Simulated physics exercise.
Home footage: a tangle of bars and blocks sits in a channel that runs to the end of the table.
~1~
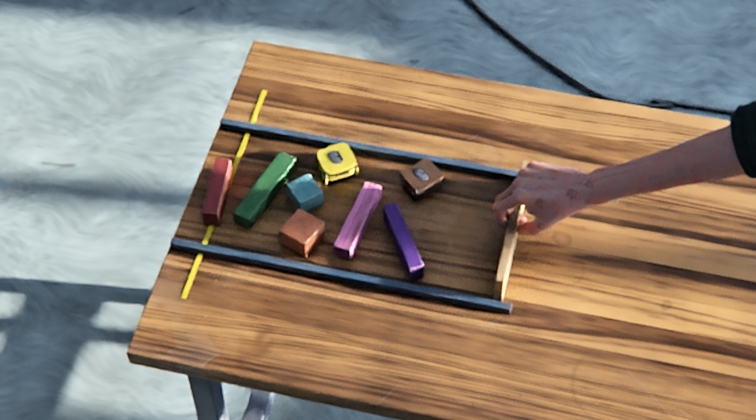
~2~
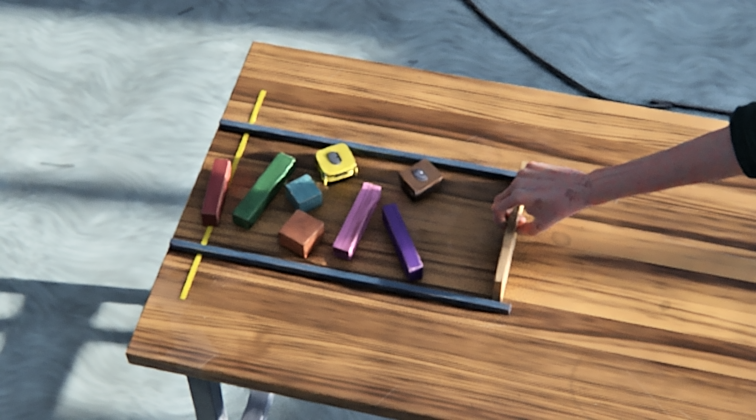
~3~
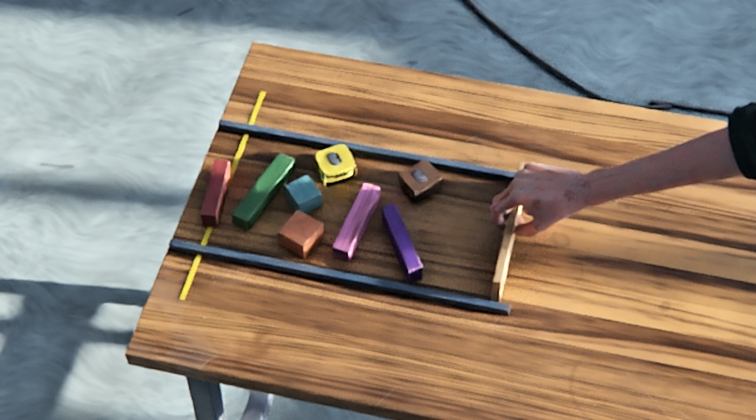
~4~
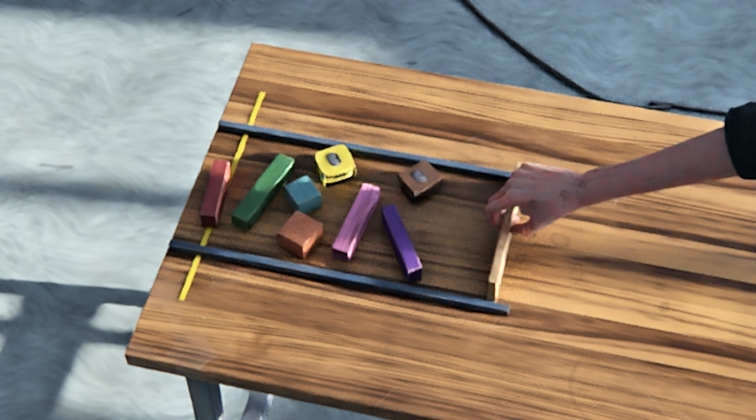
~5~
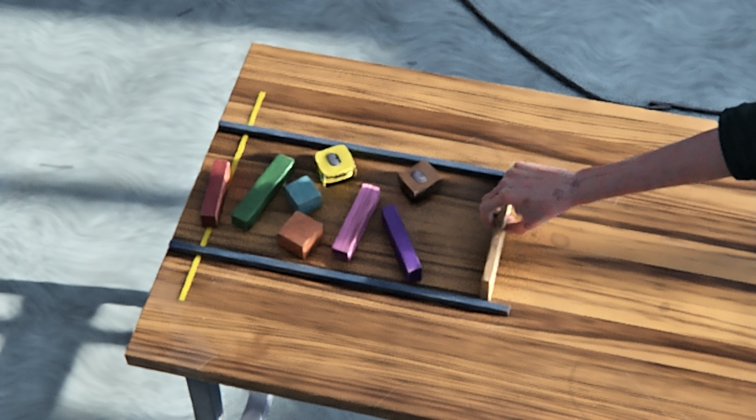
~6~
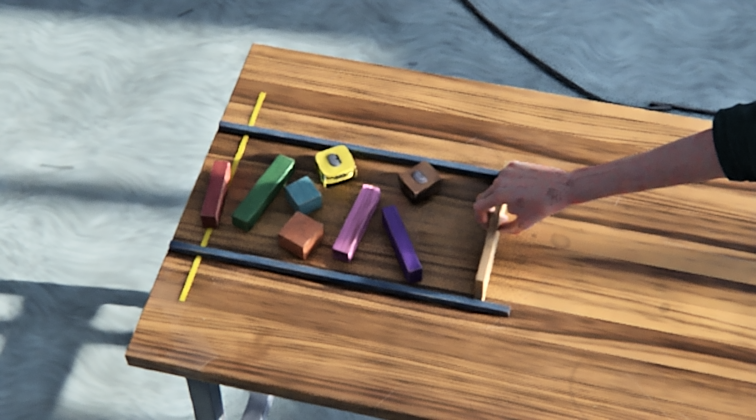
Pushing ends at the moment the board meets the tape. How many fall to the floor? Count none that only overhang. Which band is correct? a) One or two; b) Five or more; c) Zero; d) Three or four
(b) Five or more.
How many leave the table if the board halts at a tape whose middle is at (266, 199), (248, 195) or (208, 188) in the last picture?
Per try: 1; 2; 6.
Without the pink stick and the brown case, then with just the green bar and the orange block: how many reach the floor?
2 in the first case, 3 in the second.
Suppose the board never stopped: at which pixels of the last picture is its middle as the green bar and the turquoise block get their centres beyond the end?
The middle is at (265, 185) when it's the green bar, and at (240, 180) when it's the turquoise block.
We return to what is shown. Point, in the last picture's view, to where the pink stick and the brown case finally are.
In the last picture they sit at about (198, 194) and about (224, 150).
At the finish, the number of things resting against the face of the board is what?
Tally at the end: 2.
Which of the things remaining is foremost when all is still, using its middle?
It would be the pink stick.
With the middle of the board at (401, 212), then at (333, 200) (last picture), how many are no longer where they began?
2 at one spot and 7 at the other.
Soon after, none off yet; red bar at rest near (216, 194); green bar at rest near (264, 192); turquoise block at rest near (303, 197).
After that, none off yet; red bar at rest near (216, 194); green bar displaced a little near (238, 186); turquoise block displaced about its own width near (265, 186).
In the end, the number that fall off is five or more; gone, yellow case, orange block, turquoise block, green bar and red bar.
